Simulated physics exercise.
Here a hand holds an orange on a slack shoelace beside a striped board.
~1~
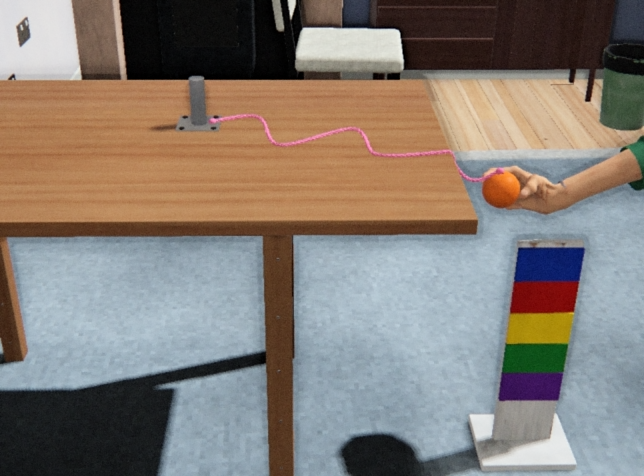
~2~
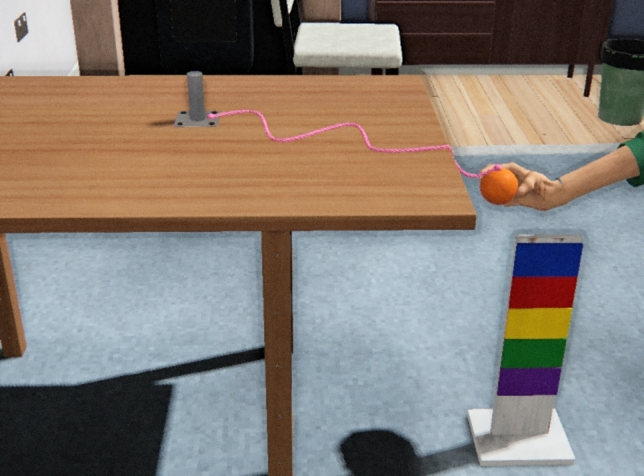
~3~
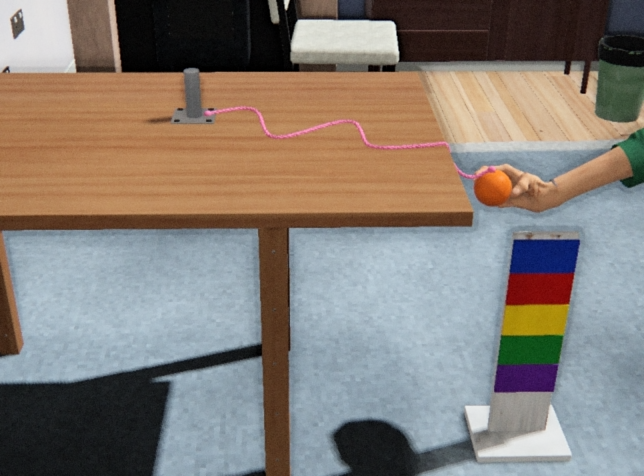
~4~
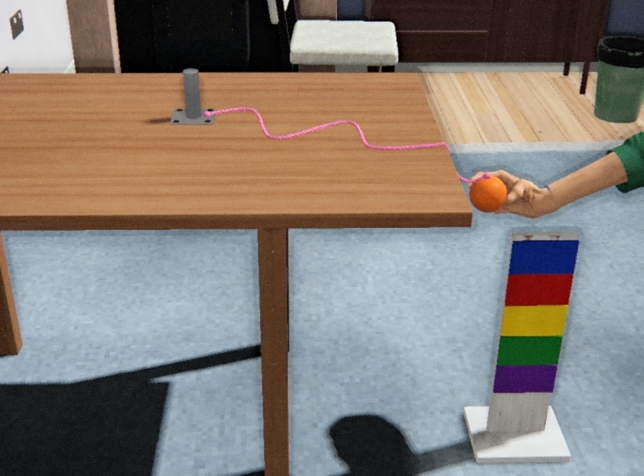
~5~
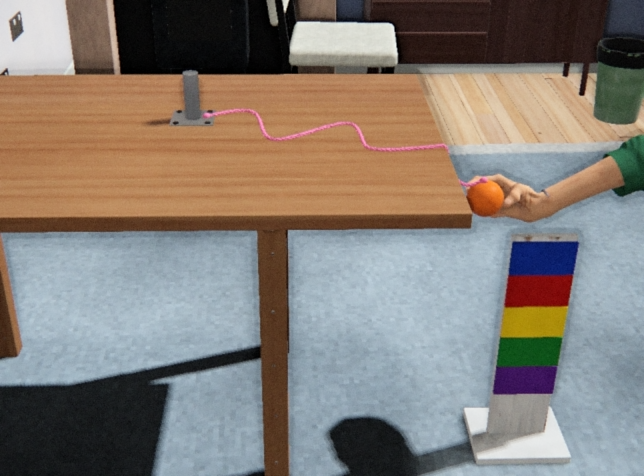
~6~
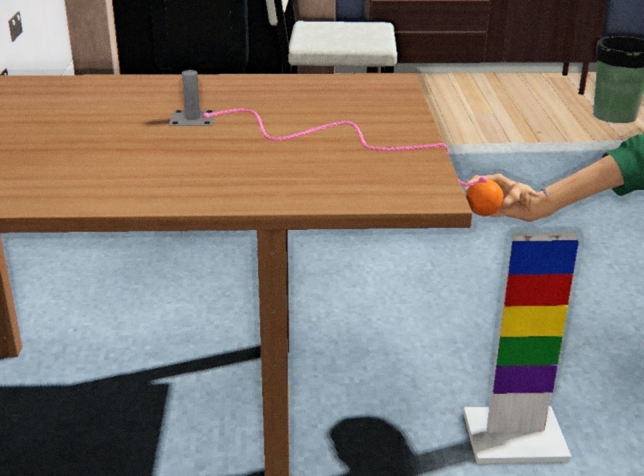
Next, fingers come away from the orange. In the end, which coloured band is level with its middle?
The yellow band.
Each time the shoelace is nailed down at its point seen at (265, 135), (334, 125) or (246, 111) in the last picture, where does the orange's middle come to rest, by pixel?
Estimated pixels in sequence: (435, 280), (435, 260) and (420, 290).
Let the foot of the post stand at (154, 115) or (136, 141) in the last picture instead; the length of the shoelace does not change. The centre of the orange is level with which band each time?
Going case by case, it's red and then red.
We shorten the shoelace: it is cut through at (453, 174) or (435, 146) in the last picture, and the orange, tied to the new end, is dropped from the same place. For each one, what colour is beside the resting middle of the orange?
Red; blue.
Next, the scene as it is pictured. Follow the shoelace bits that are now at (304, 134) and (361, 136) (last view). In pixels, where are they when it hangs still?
The first one ends up at (365, 132) and the second one at (442, 155).
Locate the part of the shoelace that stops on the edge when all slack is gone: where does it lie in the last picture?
That spot is around (359, 131).
Soon after, orange near (403, 314); level with yellow.
Then, orange near (441, 320); level with yellow.
At rest, orange near (429, 320); level with yellow. At yellow.
